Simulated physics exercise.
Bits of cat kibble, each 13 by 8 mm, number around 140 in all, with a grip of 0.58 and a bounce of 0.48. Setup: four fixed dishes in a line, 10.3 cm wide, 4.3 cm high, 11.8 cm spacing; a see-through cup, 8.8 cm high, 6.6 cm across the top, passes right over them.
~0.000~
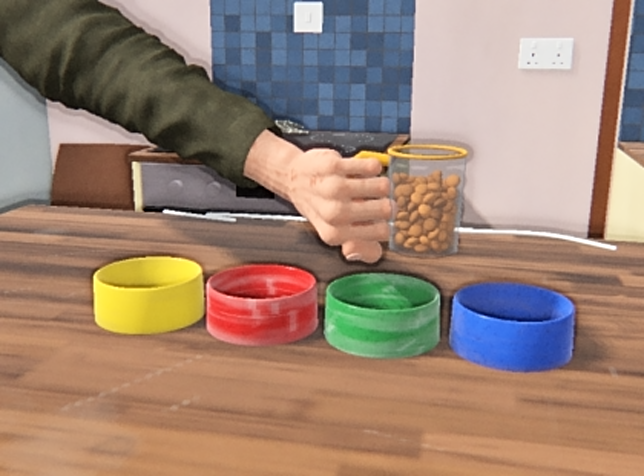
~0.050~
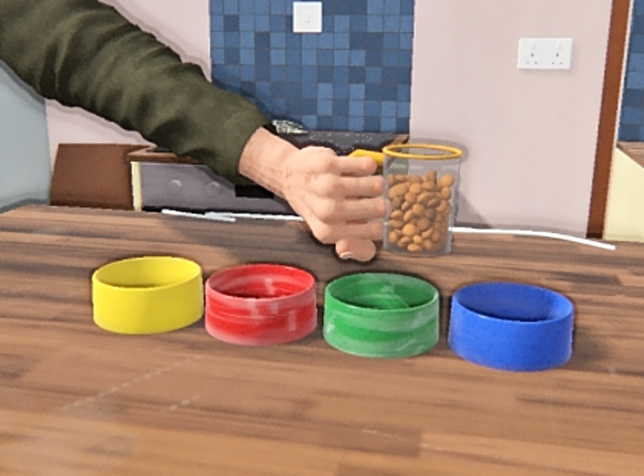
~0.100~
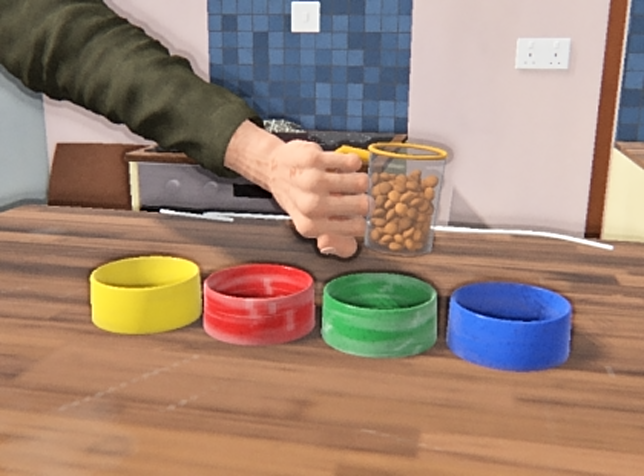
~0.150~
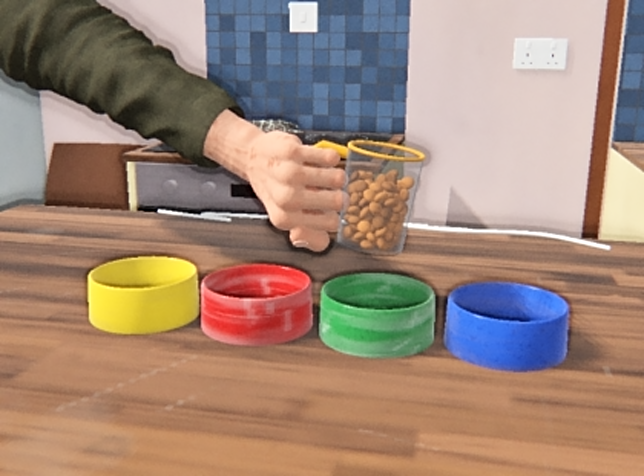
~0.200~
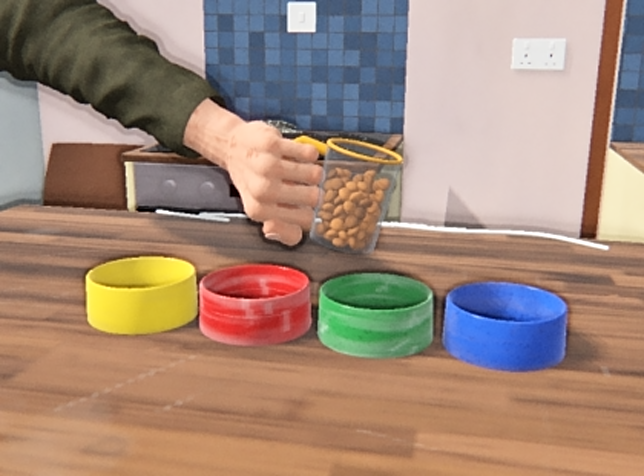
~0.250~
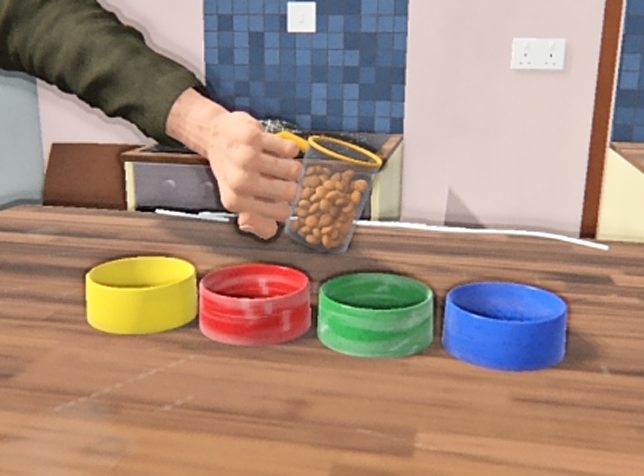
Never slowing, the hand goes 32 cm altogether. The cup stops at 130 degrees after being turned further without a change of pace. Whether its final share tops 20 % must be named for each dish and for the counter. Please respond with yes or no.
Red no, blue no, green no, yellow yes, counter no.
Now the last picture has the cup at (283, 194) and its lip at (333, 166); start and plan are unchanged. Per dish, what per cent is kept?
Per cent kept: Red 0, blue 0, green 0, yellow 100.
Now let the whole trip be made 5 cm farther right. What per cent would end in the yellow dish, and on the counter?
Shares in that case - yellow 70 / counter 30.
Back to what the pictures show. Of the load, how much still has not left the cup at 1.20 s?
Close to 95 in a hundred.
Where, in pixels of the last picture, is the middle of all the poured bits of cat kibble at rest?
Estimated resting centre: Around (146, 296).
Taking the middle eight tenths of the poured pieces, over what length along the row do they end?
About 5 cm.
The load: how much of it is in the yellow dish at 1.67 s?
About 100 per cent by then.
After 0.82 s, tilt 71 degrees; cup holds 100 %.
After 1.20 s, tilt 106 degrees; cup holds 95 %, yellow 5 %.
After 1.67 s, tilt 130 degrees; cup holds 0 %, yellow 100 %.
By 2.3 s all is still; red 0 %, blue 0 %, green 0 %, yellow 100 %, counter 0 %.
